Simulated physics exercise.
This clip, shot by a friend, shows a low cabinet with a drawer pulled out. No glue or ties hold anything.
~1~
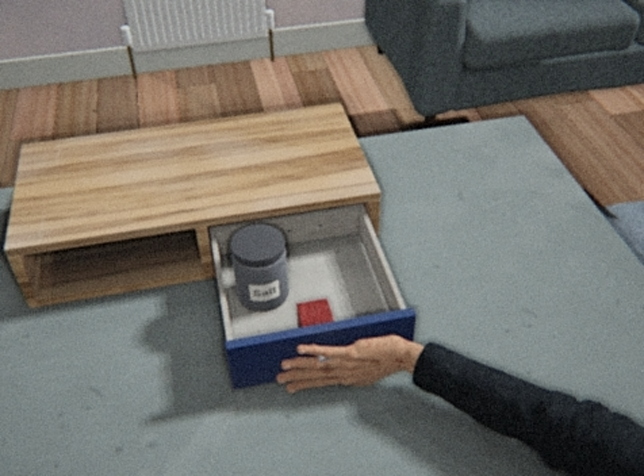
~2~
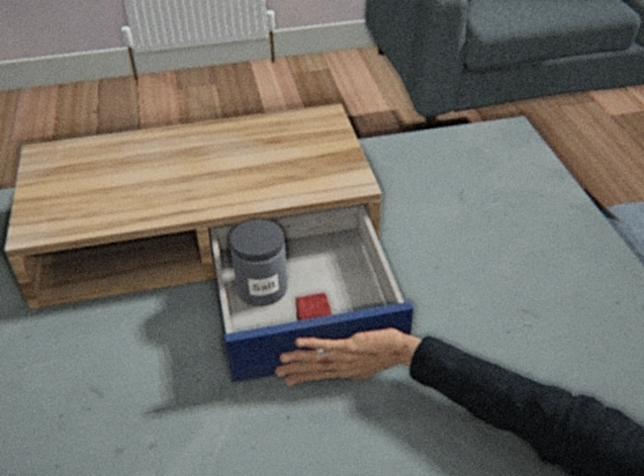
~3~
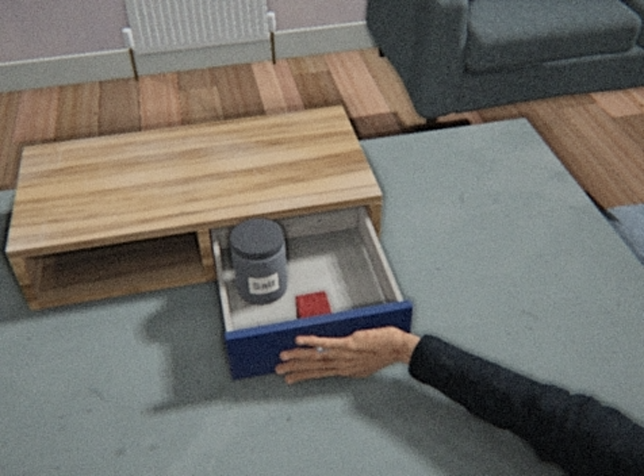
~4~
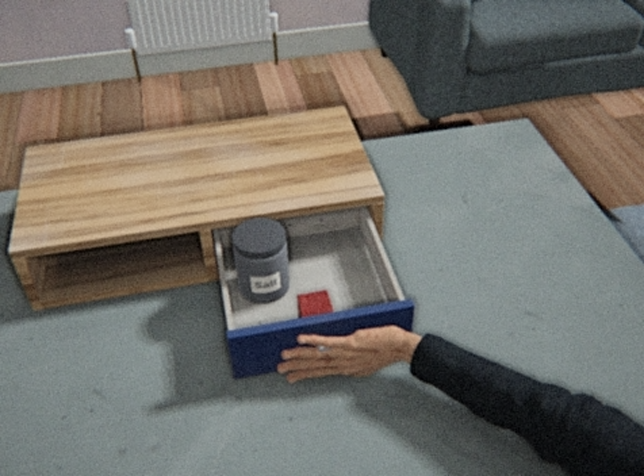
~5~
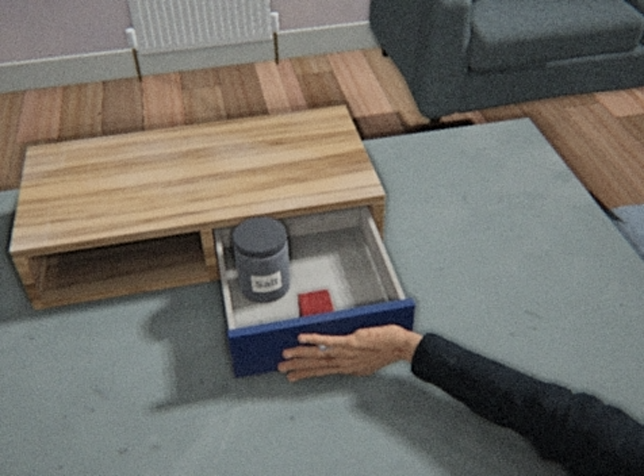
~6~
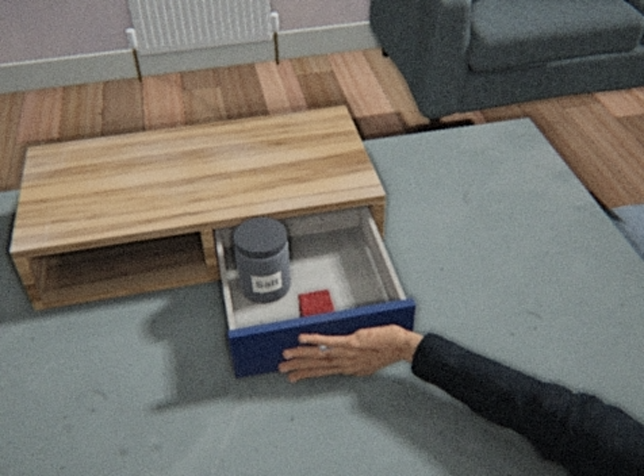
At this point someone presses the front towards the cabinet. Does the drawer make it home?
It halts short.
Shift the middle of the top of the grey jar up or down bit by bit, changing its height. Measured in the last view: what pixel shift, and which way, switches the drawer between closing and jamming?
Down by roughly 12 pixels.
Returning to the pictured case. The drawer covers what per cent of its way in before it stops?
About 55 percent.
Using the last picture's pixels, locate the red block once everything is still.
Once it all settles, the centre sits at about (301, 256).
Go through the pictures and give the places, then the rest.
In the first frame, drawer (305, 287) wide open; grey jar (260, 269).
In the second frame, drawer (304, 282) wide open; red block (314, 322).
In the third frame, drawer (304, 281) wide open; chest (199, 200).
In the fourth frame, drawer (306, 280) wide open; grey jar (262, 261).
In the fifth frame, drawer (306, 279) wide open; red block (317, 319).
In the sixth frame, drawer (307, 279) wide open; chest (202, 200).
Then, 0.34 s on from there, drawer starting in.
Then, 0.54 s on from there, drawer about half in.
In the end, the drawer stays ajar.
